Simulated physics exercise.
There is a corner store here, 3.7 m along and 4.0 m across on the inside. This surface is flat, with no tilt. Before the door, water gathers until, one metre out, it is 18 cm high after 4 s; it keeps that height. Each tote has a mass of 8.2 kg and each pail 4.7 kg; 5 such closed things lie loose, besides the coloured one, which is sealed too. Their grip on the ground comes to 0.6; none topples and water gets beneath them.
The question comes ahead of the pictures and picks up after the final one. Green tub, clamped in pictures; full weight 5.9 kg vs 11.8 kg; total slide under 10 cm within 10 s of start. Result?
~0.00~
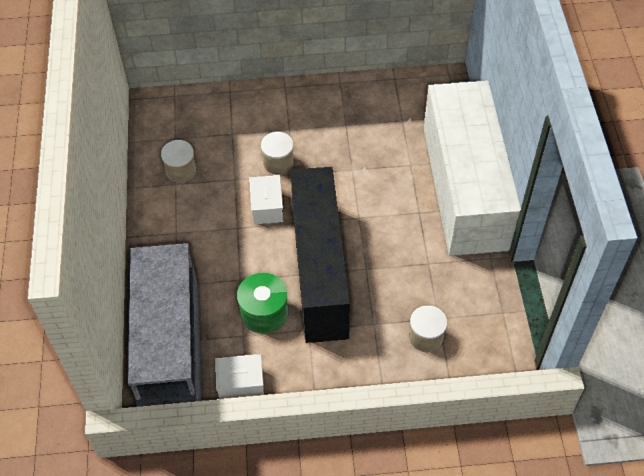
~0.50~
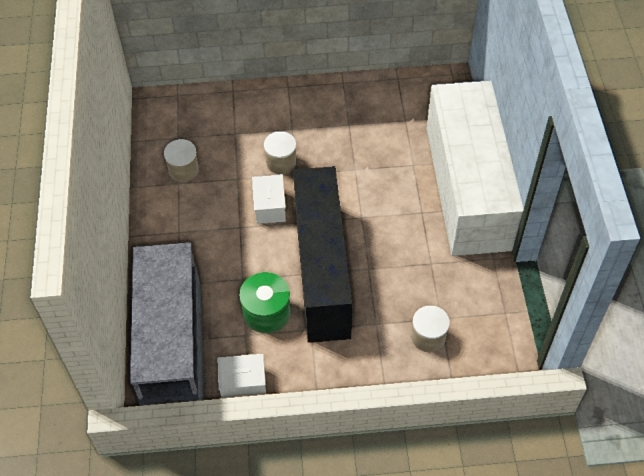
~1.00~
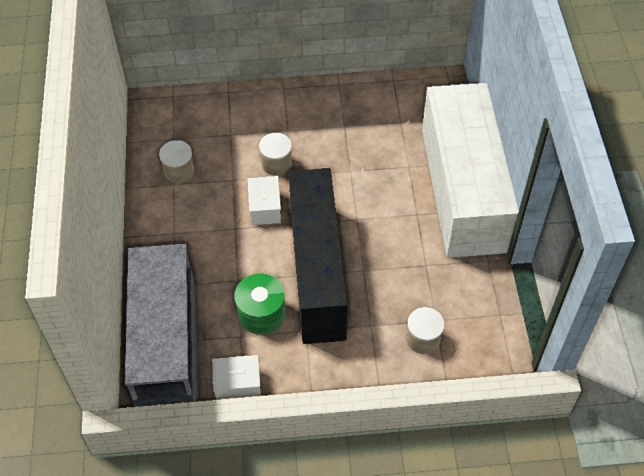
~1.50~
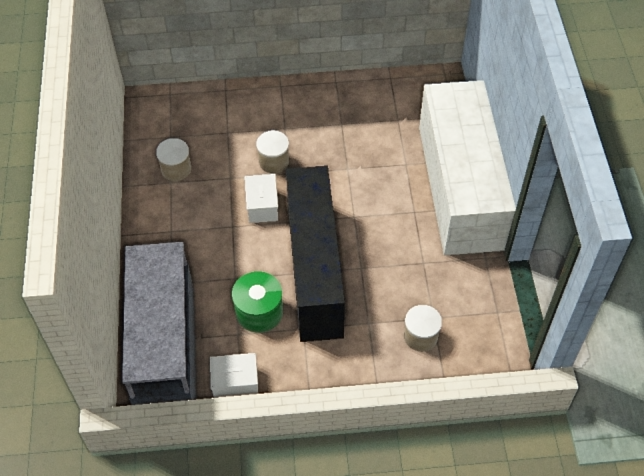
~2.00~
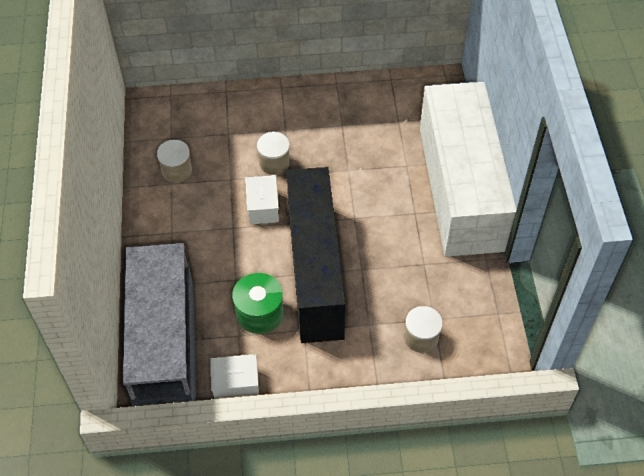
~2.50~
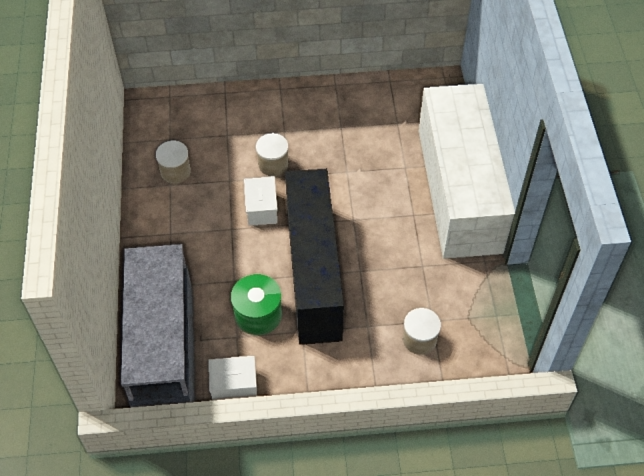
Both fail.
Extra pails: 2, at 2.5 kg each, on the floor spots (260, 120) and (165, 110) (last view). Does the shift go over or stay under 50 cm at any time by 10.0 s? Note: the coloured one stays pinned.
First one: Inside the limit; second one: Inside the limit.
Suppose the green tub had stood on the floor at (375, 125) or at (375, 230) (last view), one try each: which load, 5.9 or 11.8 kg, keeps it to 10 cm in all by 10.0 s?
For the first start you need the heavier one; for the second neither one suffices.
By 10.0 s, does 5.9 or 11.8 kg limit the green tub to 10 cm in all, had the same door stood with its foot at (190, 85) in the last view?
Then neither weight holds it.
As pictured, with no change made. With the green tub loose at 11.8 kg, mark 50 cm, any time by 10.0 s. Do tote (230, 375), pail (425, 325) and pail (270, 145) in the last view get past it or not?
Beyond, beyond, below.
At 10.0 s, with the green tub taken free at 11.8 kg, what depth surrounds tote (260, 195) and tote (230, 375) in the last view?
Depths: Near 5 cm, then near 4 cm.
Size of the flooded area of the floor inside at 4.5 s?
Flooded: Near 3.5 m2.
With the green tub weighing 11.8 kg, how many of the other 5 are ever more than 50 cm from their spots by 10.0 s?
I get 2.
After 3.5 s the green tub would be 0 cm from its start with 5.9 kg and 0 cm from its start with 11.8 kg; 0 cm of water round it then.
After 4.5 s the green tub would be 0 cm from its start with 5.9 kg and 0 cm from its start with 11.8 kg; 0 cm of water round it then.
After 7.0 s the green tub would be 23 cm from its start with 5.9 kg and 2 cm from its start with 11.8 kg; 5 cm of water round it then.
After 10.0 s the green tub would be 101 cm from its start with 5.9 kg and 72 cm from its start with 11.8 kg; 10 cm of water round it then.
